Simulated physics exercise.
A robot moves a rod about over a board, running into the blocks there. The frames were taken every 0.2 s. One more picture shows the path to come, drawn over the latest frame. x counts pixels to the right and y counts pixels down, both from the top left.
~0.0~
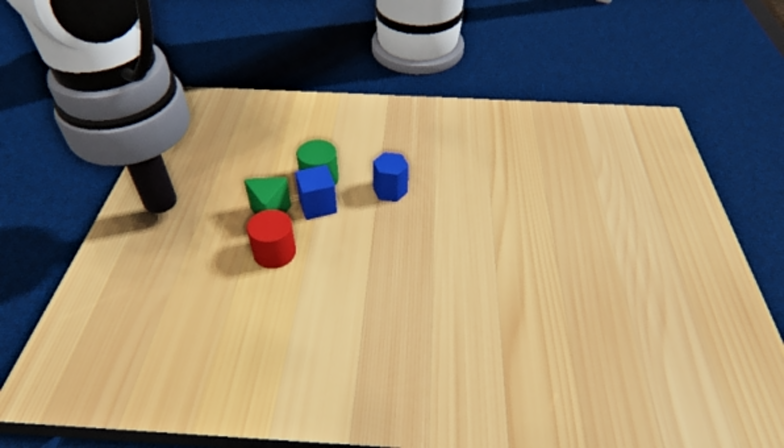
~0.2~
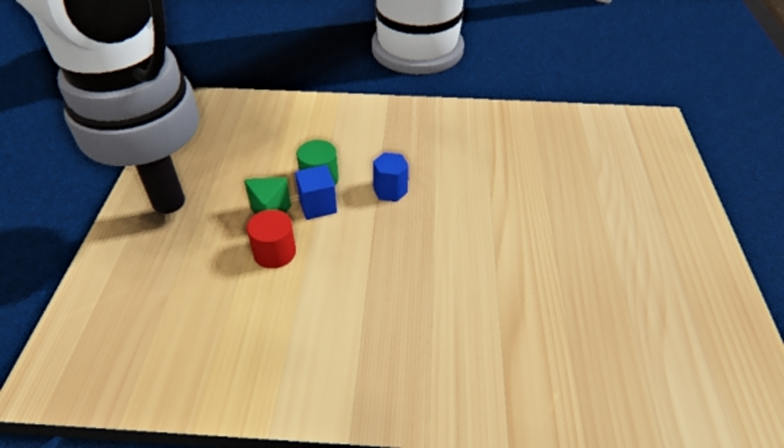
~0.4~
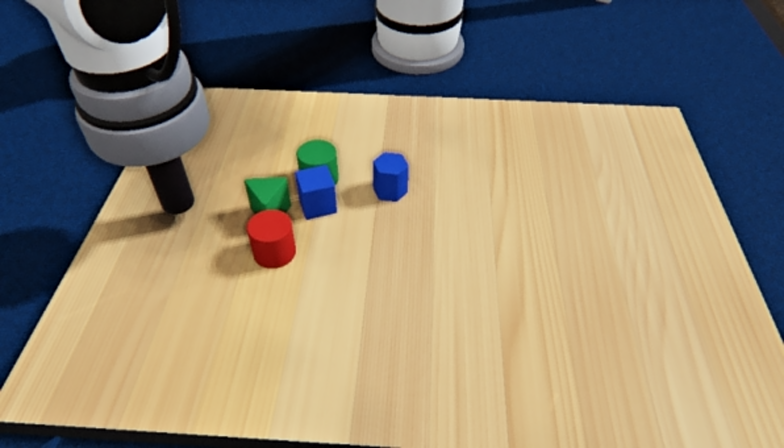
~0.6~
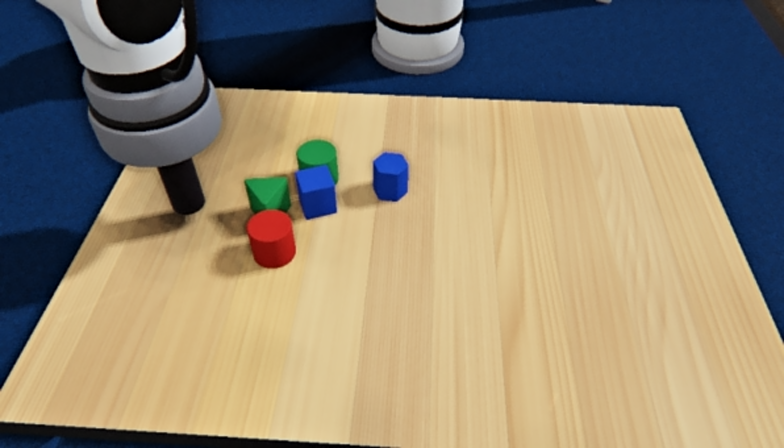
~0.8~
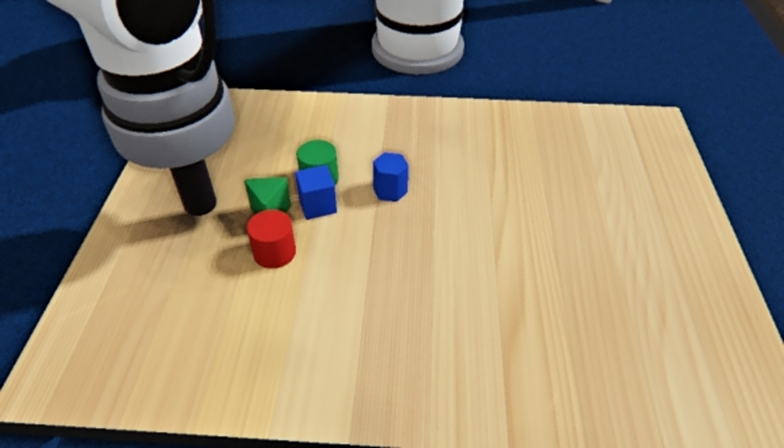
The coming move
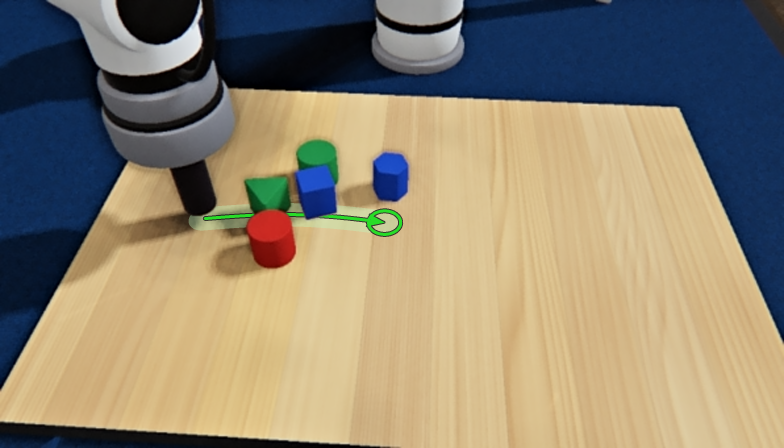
A robot arm with a black rod stands at the upper left of a pale wooden board on a blue surface, seen from above at an angle. Near the rod sit a red cylinder, a green three-sided block, a green round block, a blue cube and a blue hexagonal block, with a white base behind. The arm slides the rod slightly right, touching nothing, while the blocks and camera stay still.
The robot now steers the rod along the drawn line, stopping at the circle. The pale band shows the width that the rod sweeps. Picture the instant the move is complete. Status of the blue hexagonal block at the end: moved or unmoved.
Put simply, it goes somewhere else.
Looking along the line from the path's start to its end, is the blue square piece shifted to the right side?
My answer is no.
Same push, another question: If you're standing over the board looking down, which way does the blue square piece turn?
The blue square piece rotates counterclockwise.
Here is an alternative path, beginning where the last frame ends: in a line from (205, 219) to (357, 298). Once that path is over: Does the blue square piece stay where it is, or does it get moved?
It sits in its place.
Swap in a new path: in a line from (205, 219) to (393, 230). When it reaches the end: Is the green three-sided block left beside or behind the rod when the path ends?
Final answer: Yes.
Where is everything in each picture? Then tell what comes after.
In the first picture, lower end of the rod (161, 204), tops of blocks, green three-sided block (265, 186), red cylinder (269, 225), blue square piece (315, 178), blue hexagonal block (391, 163).
In the second picture, rod (169, 204), blocks as before.
In the third picture, rod (179, 205), blocks as before.
In the fourth picture, rod (189, 205), blocks as before.
In the fifth picture, rod (201, 206), green three-sided block (265, 186), red cylinder (269, 225), blue square piece (315, 178), blue hexagonal block (391, 163).
The drawn path runs from (205, 219) by way of (296, 215) to (385, 222).
On the path given first. One third of the way, rod (263, 202); green three-sided block (290, 188), turned 30° clockwise; blue square piece (328, 178), turned 25° anticlockwise.
Two thirds of the way, rod (325, 204); green three-sided block (354, 190), turned 30° clockwise; blue square piece (361, 169), turned 45° anticlockwise; blue hexagonal block (398, 159).
At the end, rod (385, 210); green three-sided block (416, 193), turned 15° clockwise; red cylinder not moved; blue square piece (366, 166), turned 60° anticlockwise; blue hexagonal block (401, 157), turned 15° clockwise.
